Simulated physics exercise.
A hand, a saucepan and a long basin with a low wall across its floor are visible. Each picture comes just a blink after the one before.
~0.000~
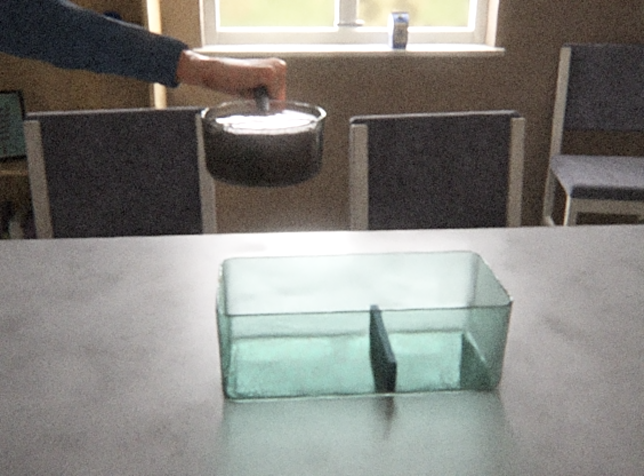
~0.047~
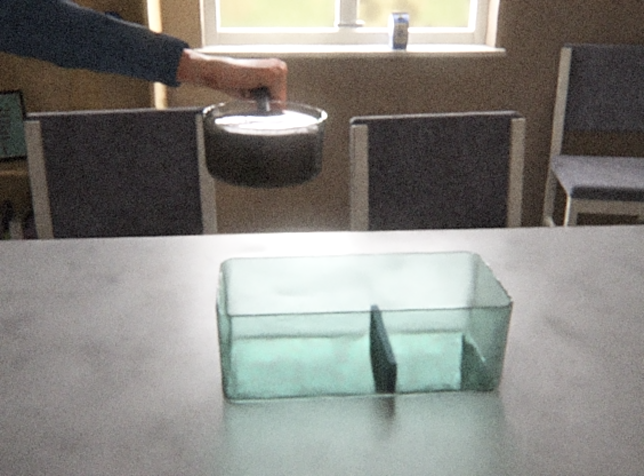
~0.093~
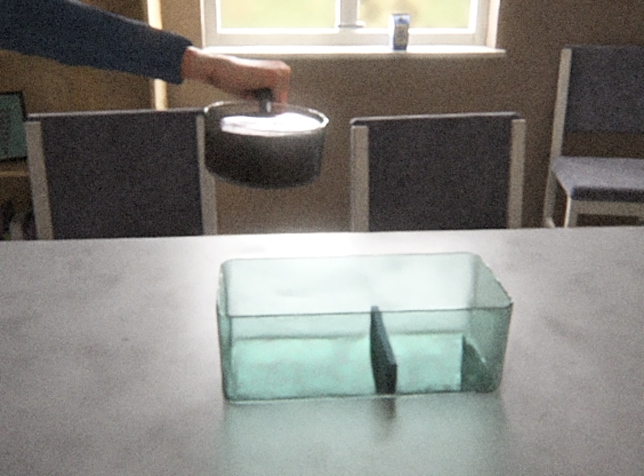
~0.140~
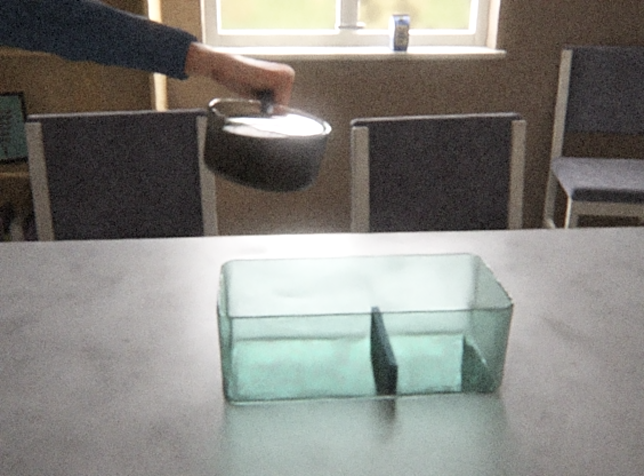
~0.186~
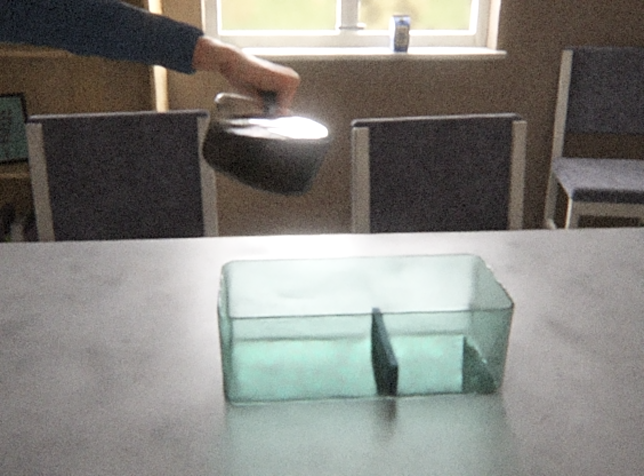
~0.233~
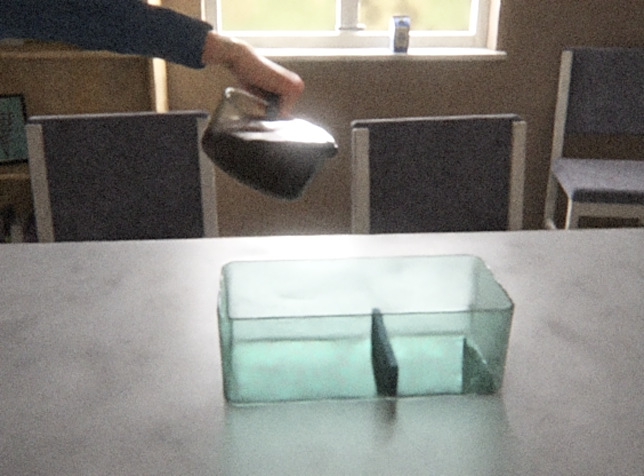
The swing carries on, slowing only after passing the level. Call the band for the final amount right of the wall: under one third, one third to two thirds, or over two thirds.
Band: One third to two thirds.
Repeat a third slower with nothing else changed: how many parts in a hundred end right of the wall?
Roughly 50 per cent ends up there.
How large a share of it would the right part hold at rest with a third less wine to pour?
Near 15 in a hundred.
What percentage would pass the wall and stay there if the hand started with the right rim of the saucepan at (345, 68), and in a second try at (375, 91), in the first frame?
The first start gives some 75 %, the second some 85 %.
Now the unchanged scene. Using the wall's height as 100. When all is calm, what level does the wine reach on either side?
Left side: Approx. 30 %; right side: Approx. 30 %.
A moment on, the saucepan is tipped on its side and 32 per cent is still to pour, 7 is left of the wall and 9 right of it.
Next, the saucepan is tipped on its side and 9 per cent is still to pour, 38 is left of the wall and 42 right of it.
Then the saucepan is tipped on its side and 3 per cent is still to pour, 51 is left of the wall and 40 right of it.
Later the saucepan is tipped on its side and 1 per cent is still to pour, 56 is left of the wall and 41 right of it.
In the end 57 per cent lies left of the wall, 41 right of it and 2 outside.
